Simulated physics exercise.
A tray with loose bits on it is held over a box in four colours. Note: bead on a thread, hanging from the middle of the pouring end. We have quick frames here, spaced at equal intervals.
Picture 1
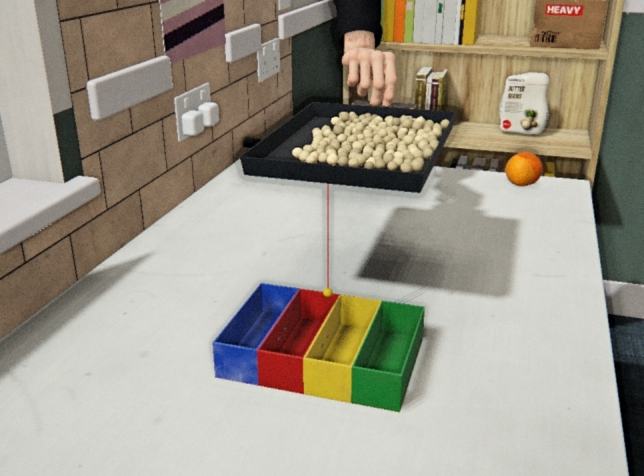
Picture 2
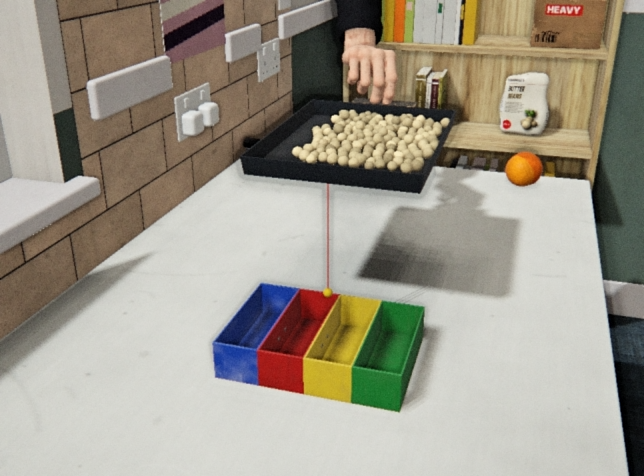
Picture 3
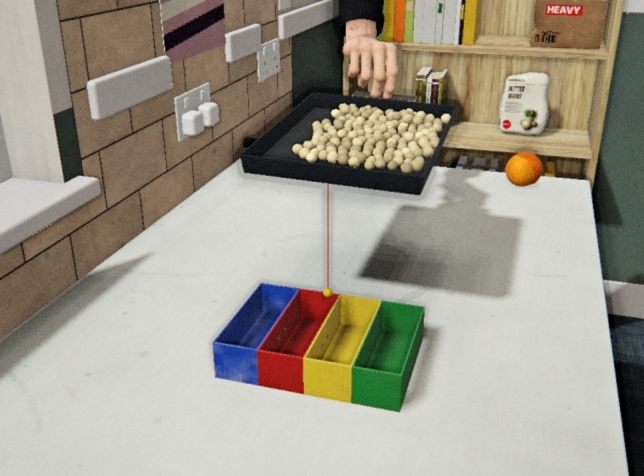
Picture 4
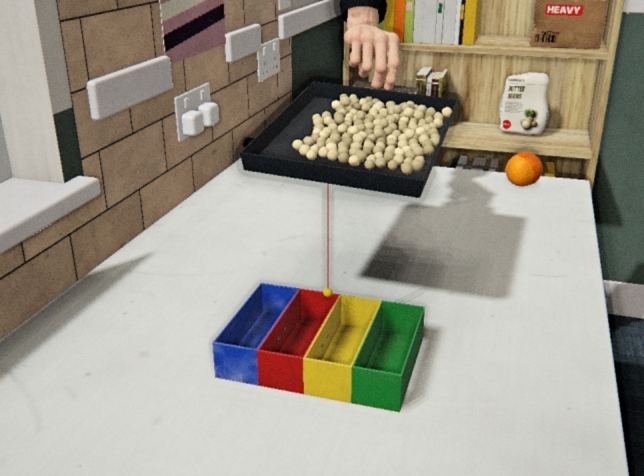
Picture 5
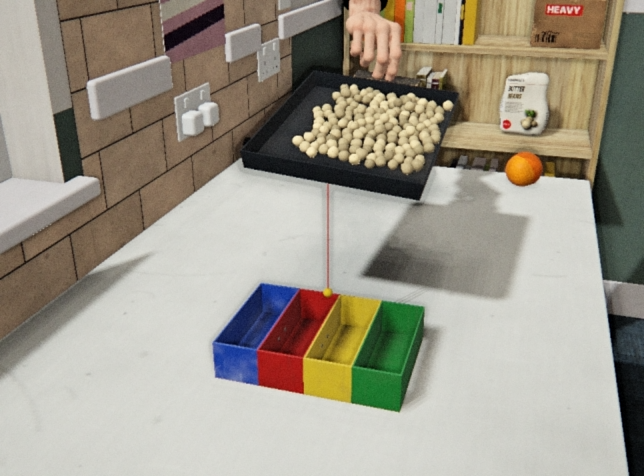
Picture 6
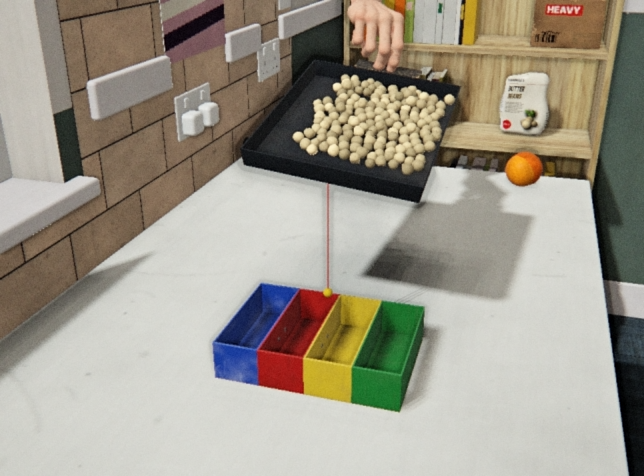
Hand behind a black tray of macadamia nuts rising as the tray tilts slightly toward its front right corner above four coloured cells.
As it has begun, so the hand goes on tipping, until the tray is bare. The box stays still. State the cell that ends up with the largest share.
It is the green cell.
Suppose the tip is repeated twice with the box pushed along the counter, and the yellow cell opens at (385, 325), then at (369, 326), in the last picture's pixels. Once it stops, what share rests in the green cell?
Near 30 % and 40 %.
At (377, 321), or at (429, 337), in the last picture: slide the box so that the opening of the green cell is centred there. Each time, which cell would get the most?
With the first placing it's that green cell, with the second it's that yellow cell.
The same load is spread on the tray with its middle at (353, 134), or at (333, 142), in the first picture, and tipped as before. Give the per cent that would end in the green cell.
Close to 60 per cent, followed by close to 50 per cent.
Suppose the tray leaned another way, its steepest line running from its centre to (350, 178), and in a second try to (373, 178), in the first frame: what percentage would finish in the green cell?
Roughly 30 percent, then 50 percent.
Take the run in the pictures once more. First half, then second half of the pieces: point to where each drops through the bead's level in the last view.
I'd say close to (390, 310) at first and close to (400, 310) later on.
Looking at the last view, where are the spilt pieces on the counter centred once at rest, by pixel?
Estimate: About (471, 377).
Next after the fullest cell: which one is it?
That's the yellow one.
Shortly afterwards, tray tipped steeply; all but a few on the tray; only a few falling or outside the box.
Next, tray tipped right over; all but a few on the tray; only a few falling or outside the box.
Some moments later, tray tipped past a quarter turn; near half in the green cell; near a quarter in the yellow cell; only a few in the red cell; near a quarter falling or outside the box.
In the end, tray tipped past a quarter turn; near half in the green cell; near a quarter in the yellow cell; only a few in the red cell; none at all in the blue cell; near a quarter outside the box.
